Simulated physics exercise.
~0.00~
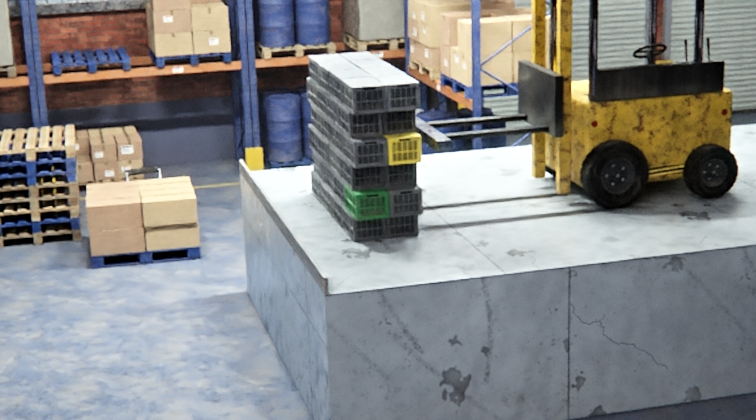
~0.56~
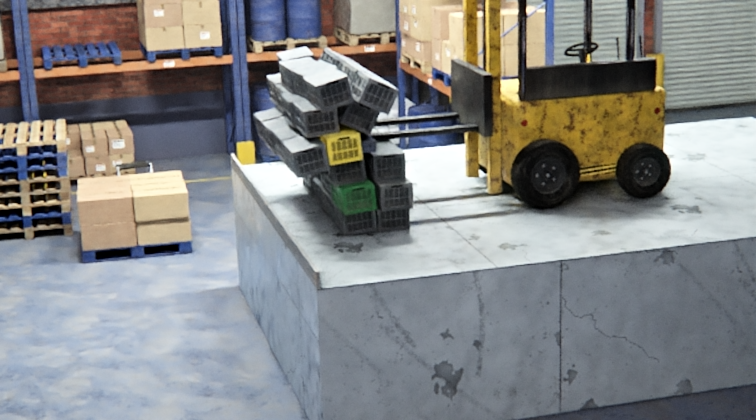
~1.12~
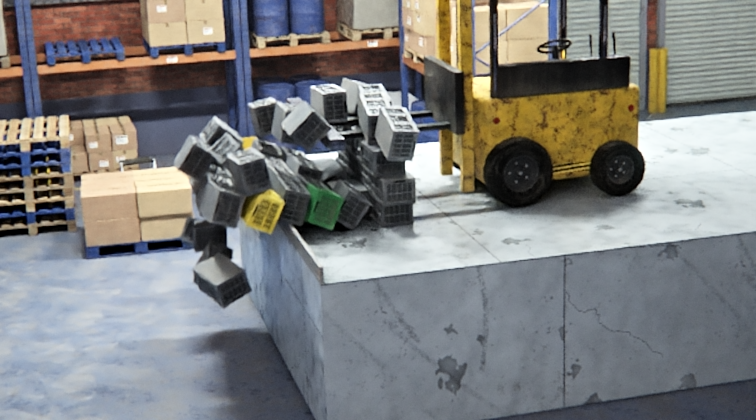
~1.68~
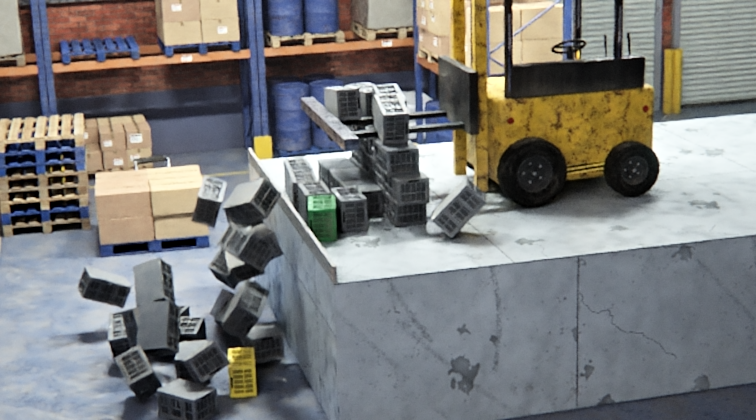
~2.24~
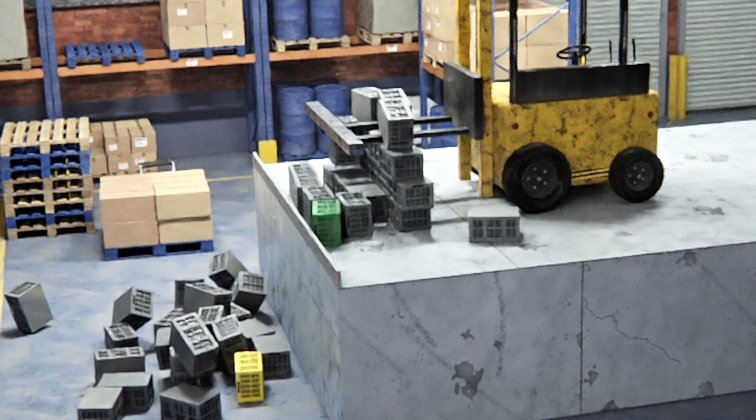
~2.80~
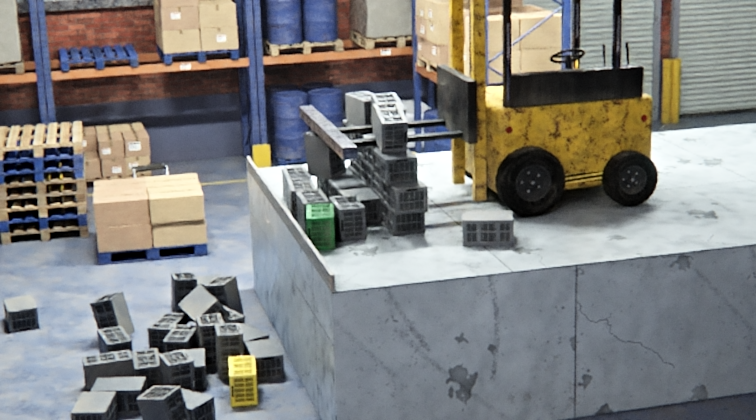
At the start, a neat stack of dark grey crates, with one yellow and one green among them, stands near the left edge of a raised concrete deck in a warehouse. A yellow forklift behind it pushes a beam leftward into the stack, and the upper crates lean and break apart. The pile topples toward the edge, and many crates, the yellow one included, tumble to the floor below. The forklift stops while the last ones drop and settle. Finally, a scattered heap lies on the floor, while the green crate rests on its side among those left on the deck.
